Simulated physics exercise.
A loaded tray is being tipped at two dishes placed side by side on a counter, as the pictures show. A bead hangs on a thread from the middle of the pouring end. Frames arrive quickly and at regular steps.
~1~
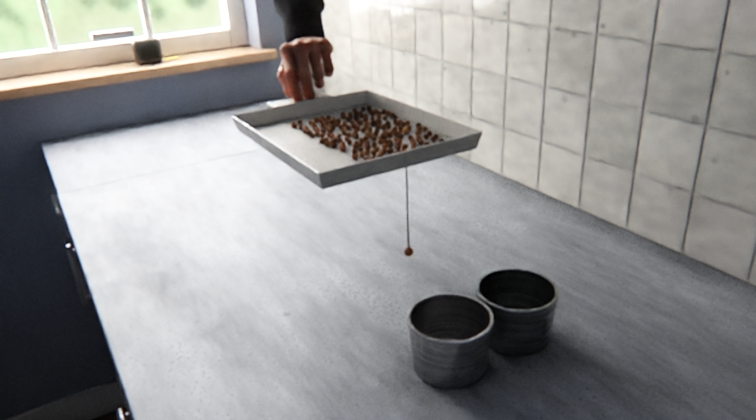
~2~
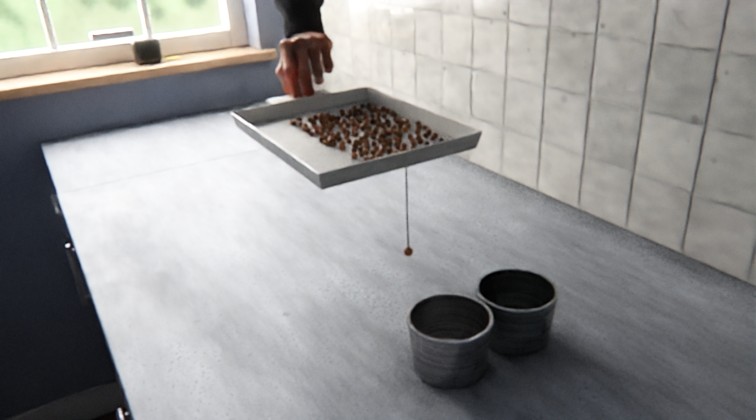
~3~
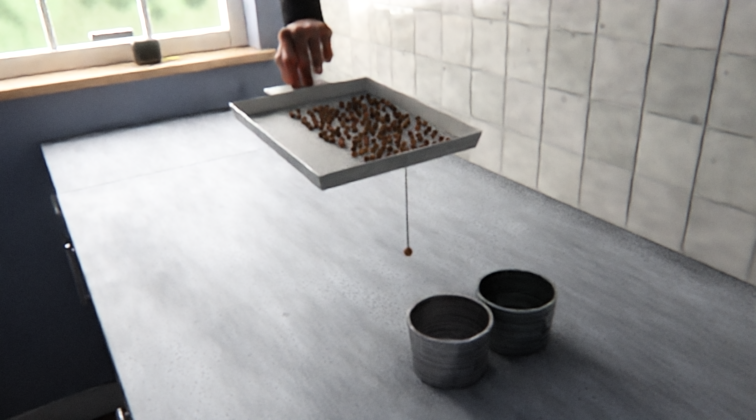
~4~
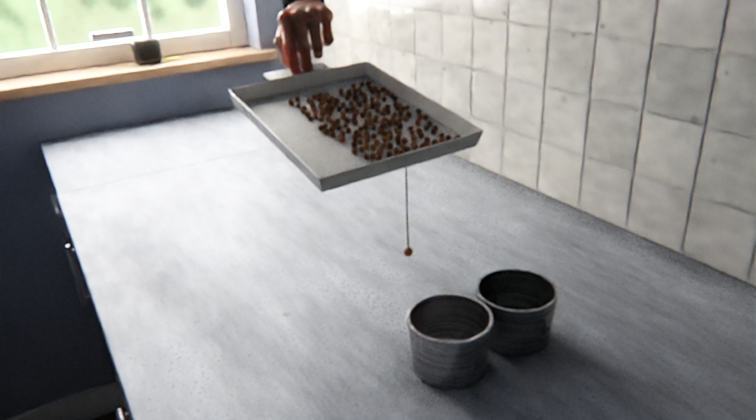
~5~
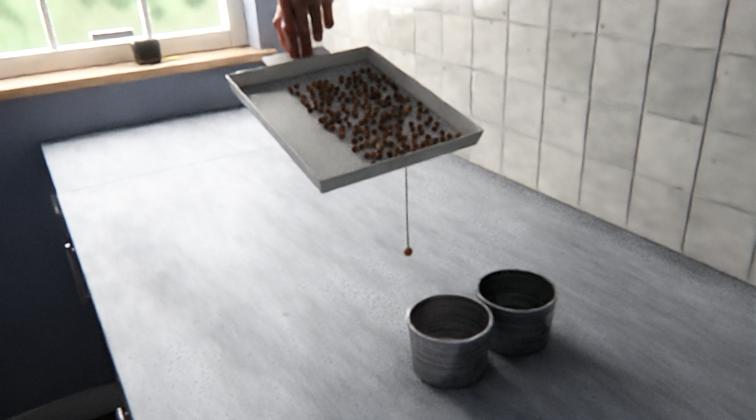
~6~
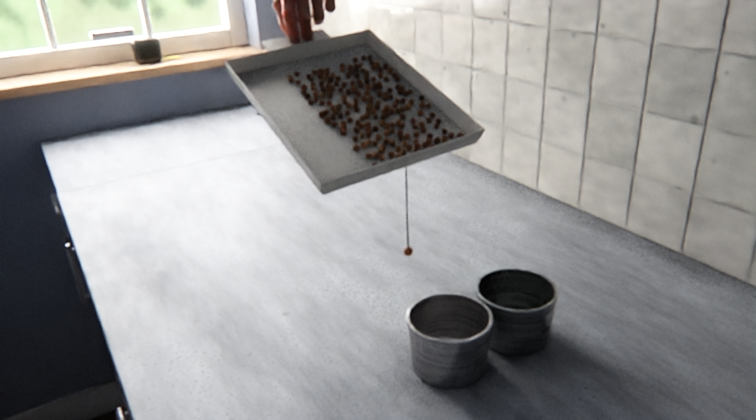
The footage shows a hand steadily raising the far end of a tray of small brown balls above a counter with two round metal dishes, tilting it toward its lower left corner while a bead hangs nearly still below.
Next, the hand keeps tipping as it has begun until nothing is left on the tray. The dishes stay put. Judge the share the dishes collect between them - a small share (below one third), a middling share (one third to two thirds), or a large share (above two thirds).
A small share.
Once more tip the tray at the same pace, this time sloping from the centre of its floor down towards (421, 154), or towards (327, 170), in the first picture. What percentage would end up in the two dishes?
The first try gives close to 0 percent; the next gives 0 percent.
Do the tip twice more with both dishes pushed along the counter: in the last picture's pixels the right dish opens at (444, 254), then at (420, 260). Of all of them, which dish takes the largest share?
Placement one gives the one at left, placement two gives the one at left.
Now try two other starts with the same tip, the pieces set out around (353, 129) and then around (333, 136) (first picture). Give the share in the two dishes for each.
Roughly 0 and 0 percent, in that order.
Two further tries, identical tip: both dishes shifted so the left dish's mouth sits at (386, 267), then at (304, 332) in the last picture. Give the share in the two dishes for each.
You'd get 0 in a hundred the first time and 50 in a hundred the second.
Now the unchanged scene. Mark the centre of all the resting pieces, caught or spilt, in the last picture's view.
Around (389, 347), give or take.
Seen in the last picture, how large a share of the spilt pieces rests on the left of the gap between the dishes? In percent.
That's about 100 per cent of the spill.
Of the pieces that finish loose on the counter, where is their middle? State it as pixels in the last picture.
Near (384, 347).
Shortly afterwards, tray tipped steeply; all but a few on the tray; a little in the air.
Next, tray tipped past a quarter turn; near two thirds on the tray; only a few in the left dish; a little outside both; a little in the air.
Some moments later, tray tipped past a quarter turn; a little in the left dish; only a few in the right dish; all but a few outside both.
In the end, tray tipped past a quarter turn; a little in the left dish; only a few in the right dish; all but a few outside both.
